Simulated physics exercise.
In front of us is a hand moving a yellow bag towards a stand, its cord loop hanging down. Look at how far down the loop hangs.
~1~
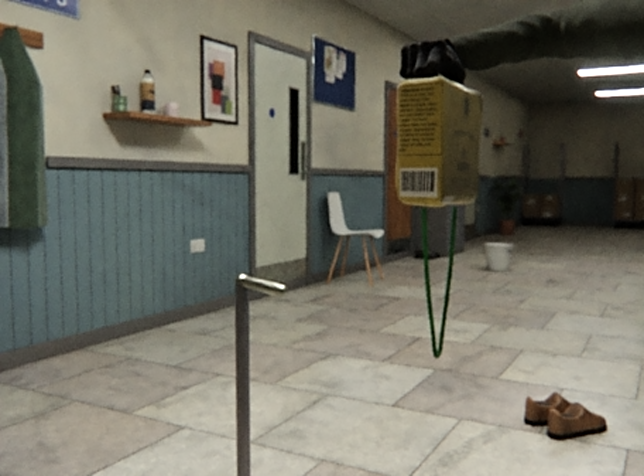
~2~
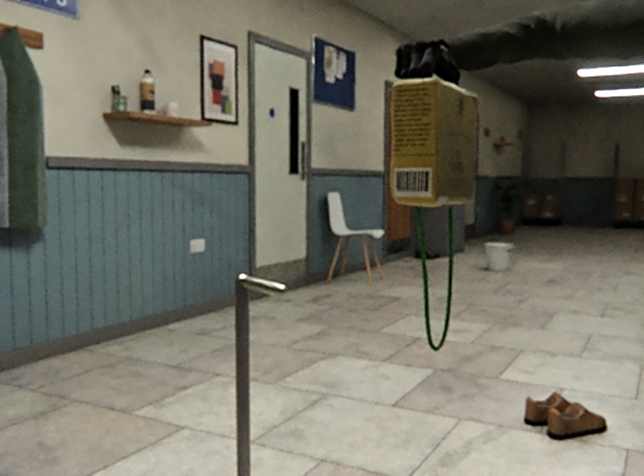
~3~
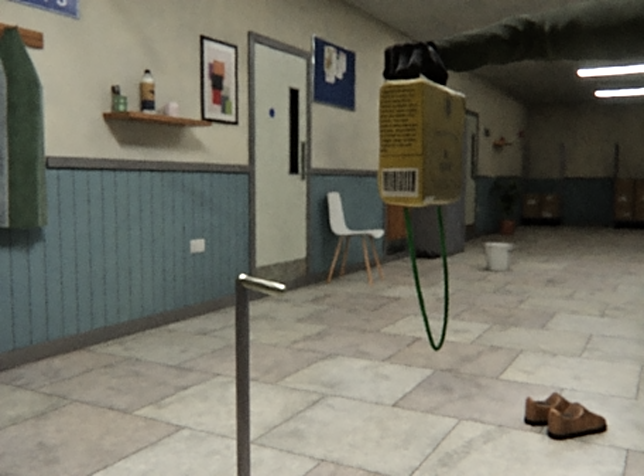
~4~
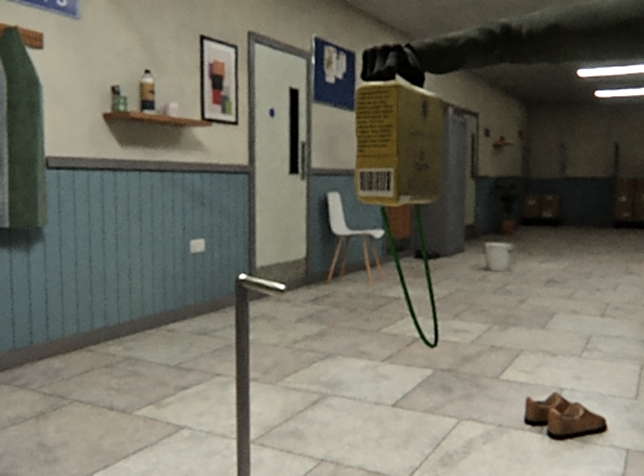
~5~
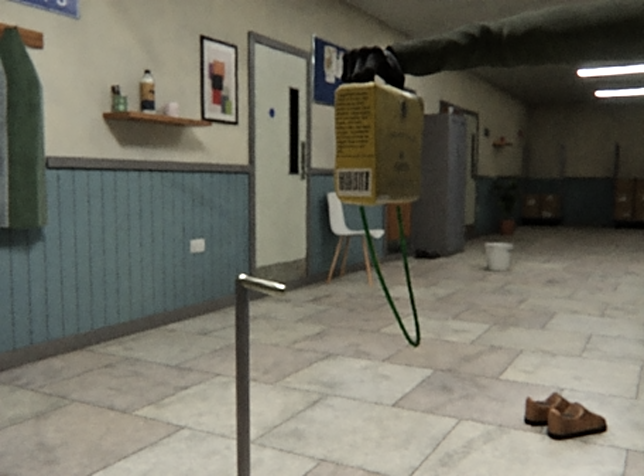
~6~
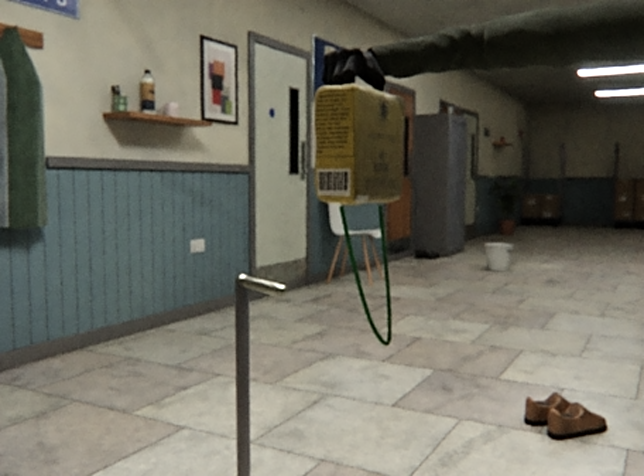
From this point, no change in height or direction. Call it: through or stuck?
Stuck.
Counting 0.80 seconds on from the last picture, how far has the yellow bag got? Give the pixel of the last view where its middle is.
Its middle lies at about (227, 151) in the last view.
Then, 0.28 s after the last picture, bag nearing the post near (311, 148).
Then, 0.80 s after the last picture, bag over the post near (227, 151).
At rest, bag past the post near (173, 152); loop tight round the post, hand stopped. The yellow bag is jerked back by its loop.
